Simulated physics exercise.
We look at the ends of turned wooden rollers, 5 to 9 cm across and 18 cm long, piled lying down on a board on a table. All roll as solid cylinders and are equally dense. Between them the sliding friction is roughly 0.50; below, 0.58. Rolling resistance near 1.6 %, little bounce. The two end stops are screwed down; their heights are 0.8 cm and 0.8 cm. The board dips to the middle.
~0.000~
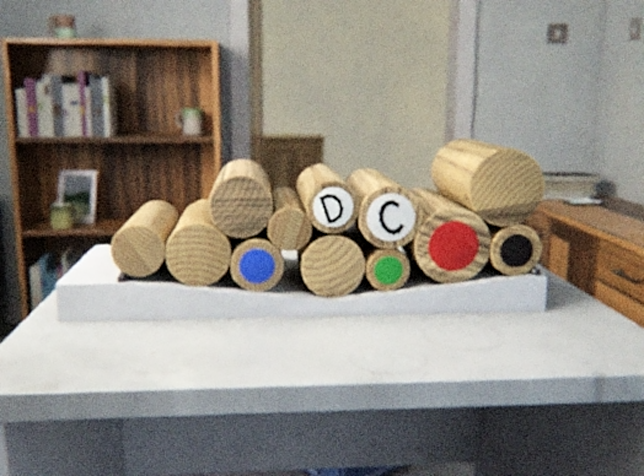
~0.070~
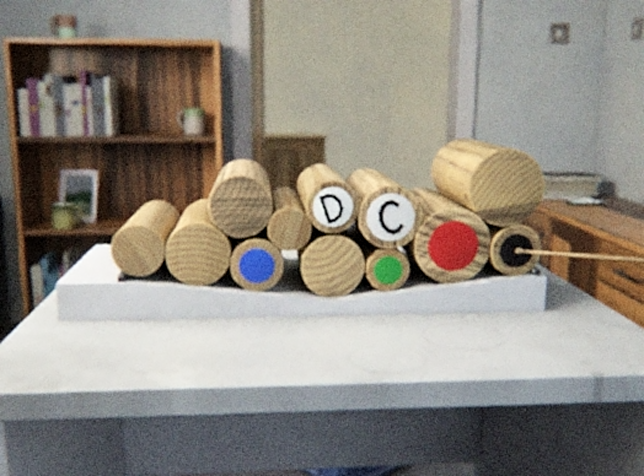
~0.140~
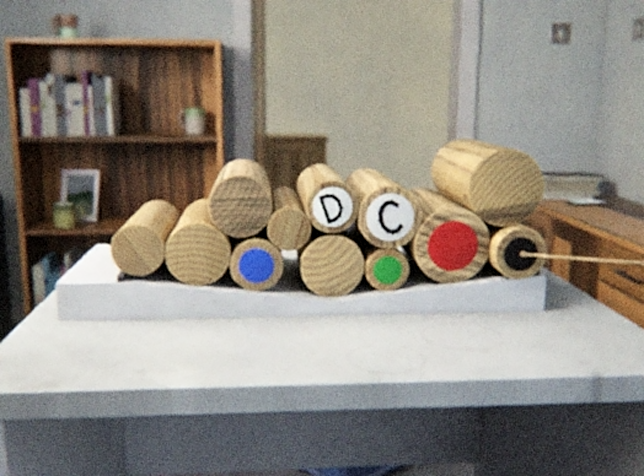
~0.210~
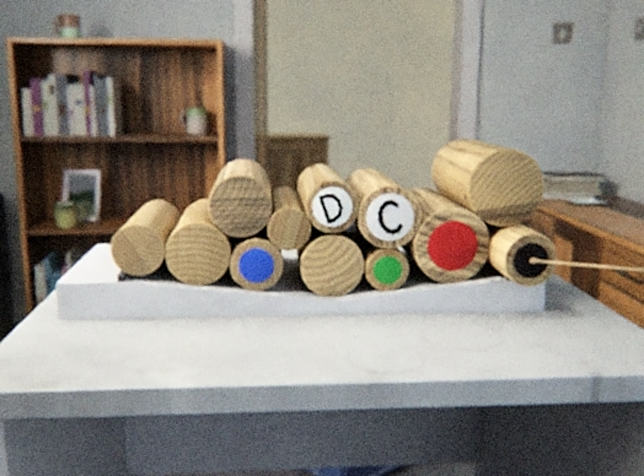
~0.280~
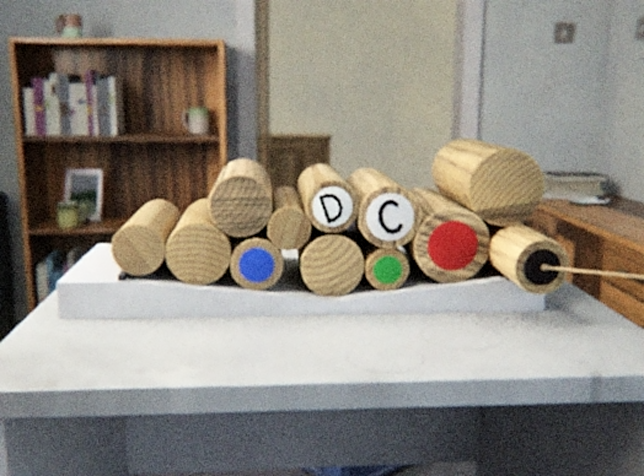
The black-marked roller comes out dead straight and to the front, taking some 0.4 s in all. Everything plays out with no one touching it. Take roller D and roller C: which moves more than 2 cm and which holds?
Roller D holds; roller C holds.
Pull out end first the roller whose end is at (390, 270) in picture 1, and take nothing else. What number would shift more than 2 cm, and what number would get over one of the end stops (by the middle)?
Shifting count 0, getting-out count 0.
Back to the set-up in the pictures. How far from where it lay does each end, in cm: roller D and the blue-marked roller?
Roller D: 0, blue-marked roller: 0.
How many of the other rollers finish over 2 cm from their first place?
The count is 1.
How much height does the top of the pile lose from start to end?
I'd put it at some 3 cm lower than at the start.
After 0.58 s, 0 now displaced over 2 cm; D in place; C in place.
After 0.64 s, 1 now displaced over 2 cm; D 0.4 cm right; C 0.4 cm right.
After 0.81 s, 1 now displaced over 2 cm; 1 over the right round bar; D 0.4 cm right; C 0.4 cm right.
At rest by 1.3 s, 1 moved over 2 cm; 1 over the right round bar; D 0.4 cm right; C 0.4 cm right; top of the pile 15 cm high, from 19 cm.
